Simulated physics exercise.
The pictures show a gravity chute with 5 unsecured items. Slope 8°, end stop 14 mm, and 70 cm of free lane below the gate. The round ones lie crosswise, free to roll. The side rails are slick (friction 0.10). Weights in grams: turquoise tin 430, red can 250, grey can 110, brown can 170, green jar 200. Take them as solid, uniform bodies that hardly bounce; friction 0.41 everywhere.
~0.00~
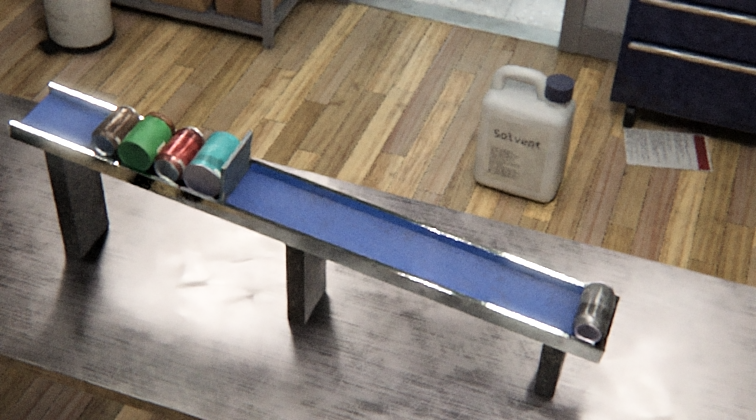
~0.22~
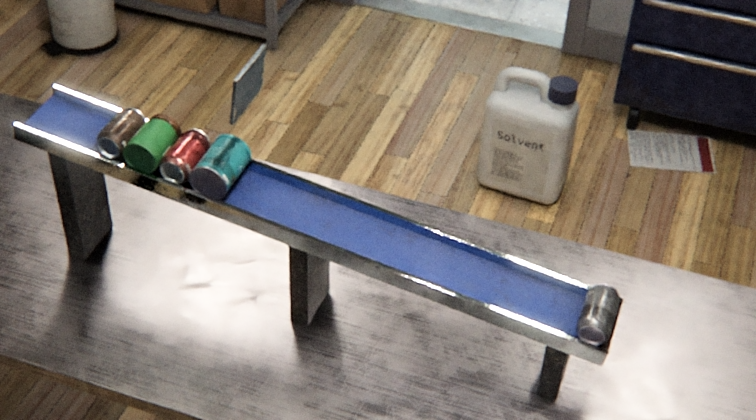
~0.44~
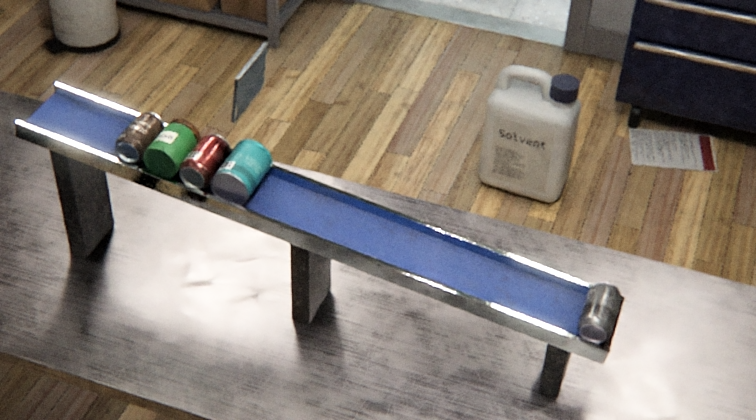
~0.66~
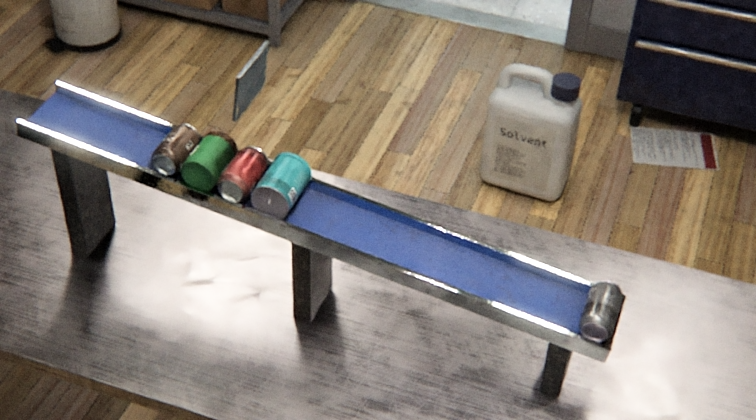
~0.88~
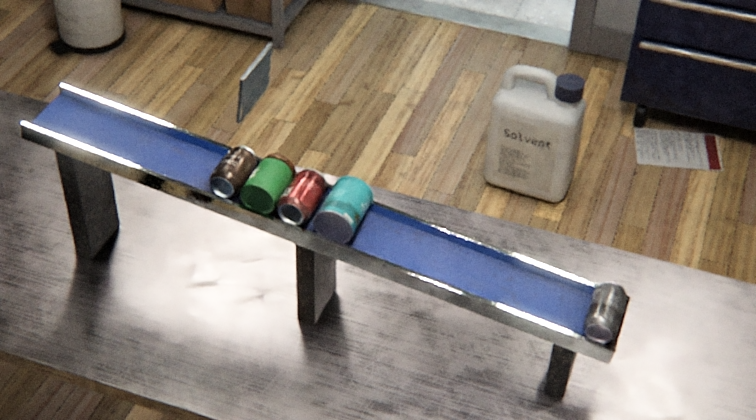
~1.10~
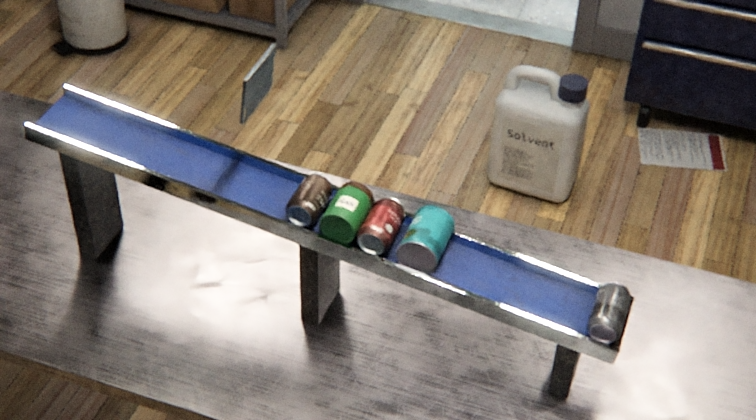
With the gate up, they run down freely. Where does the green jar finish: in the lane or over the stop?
The green jar stops in the lane.
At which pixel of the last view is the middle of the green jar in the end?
At about (536, 284).
By 1.30 s, leader 17 cm from the stop; green jar near (424, 242).
By 1.50 s, leader 5 cm from the stop; green jar near (507, 271).
By 2.30 s, grey can now over the stop; green jar at a standstill near (536, 284); turquoise tin at a standstill.
When it is over (3.5 s), over the stop, grey can; the other 4 in the lane. In the last view, green jar near (536, 284).
